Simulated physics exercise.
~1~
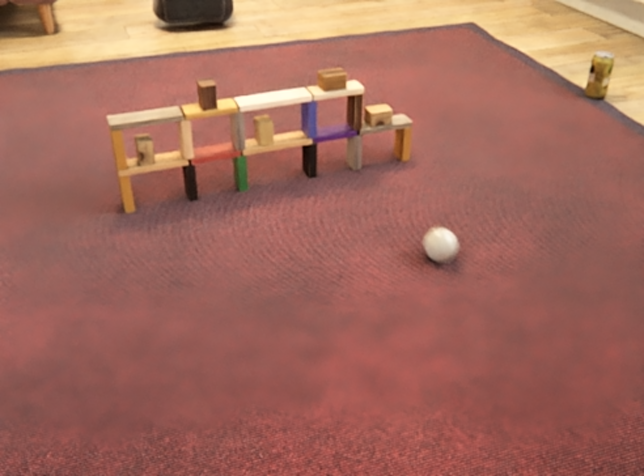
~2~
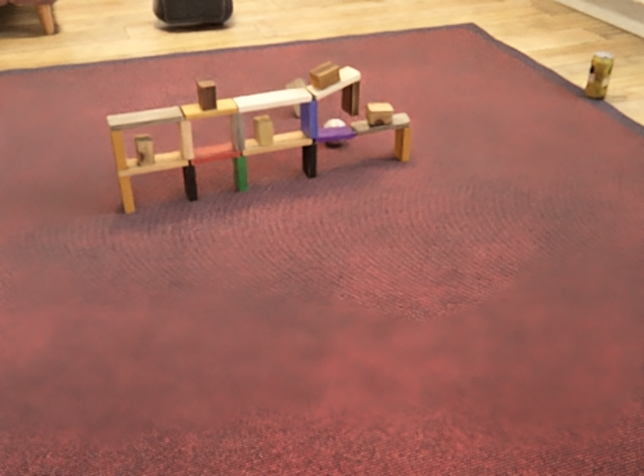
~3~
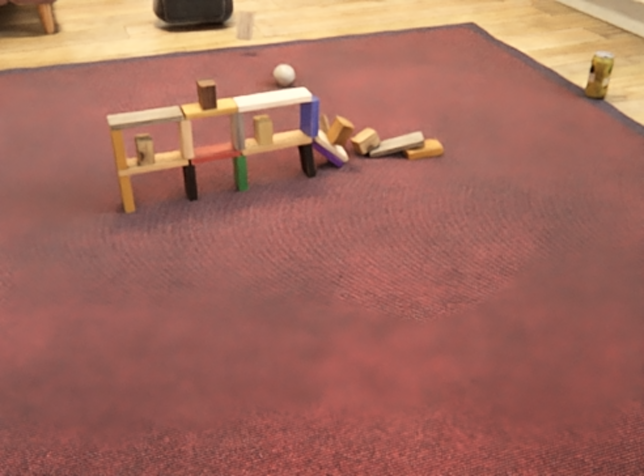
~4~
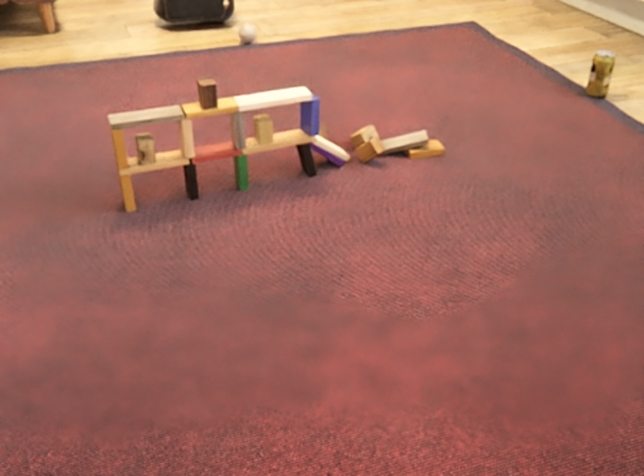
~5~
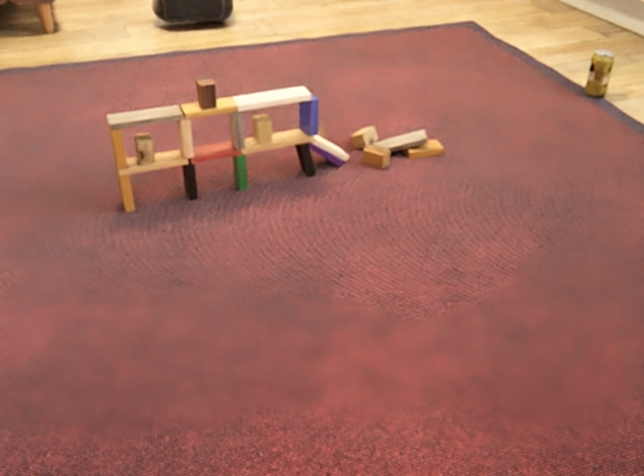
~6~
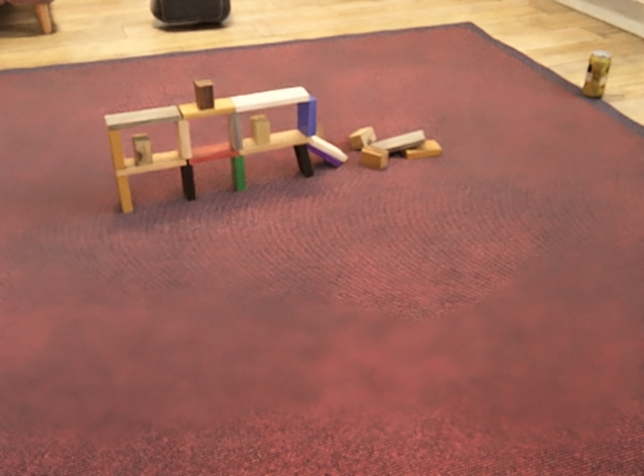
On a dark red rug laid over a pale wooden floor, seen from slightly above by a gently swaying camera, stands a long two-level structure of wooden blocks and planks, with a can off to the right. A pale ball approaches from the right foreground, rolling away from the viewer. It strikes the right part of the structure, knocking out a post near the purple plank. The right end collapses, the purple plank tips down, and the ball rolls on past the rug's far edge and out of sight. The left part, with its red plank and green post, stays standing beside the scattered blocks, the purple plank slanting to the rug.
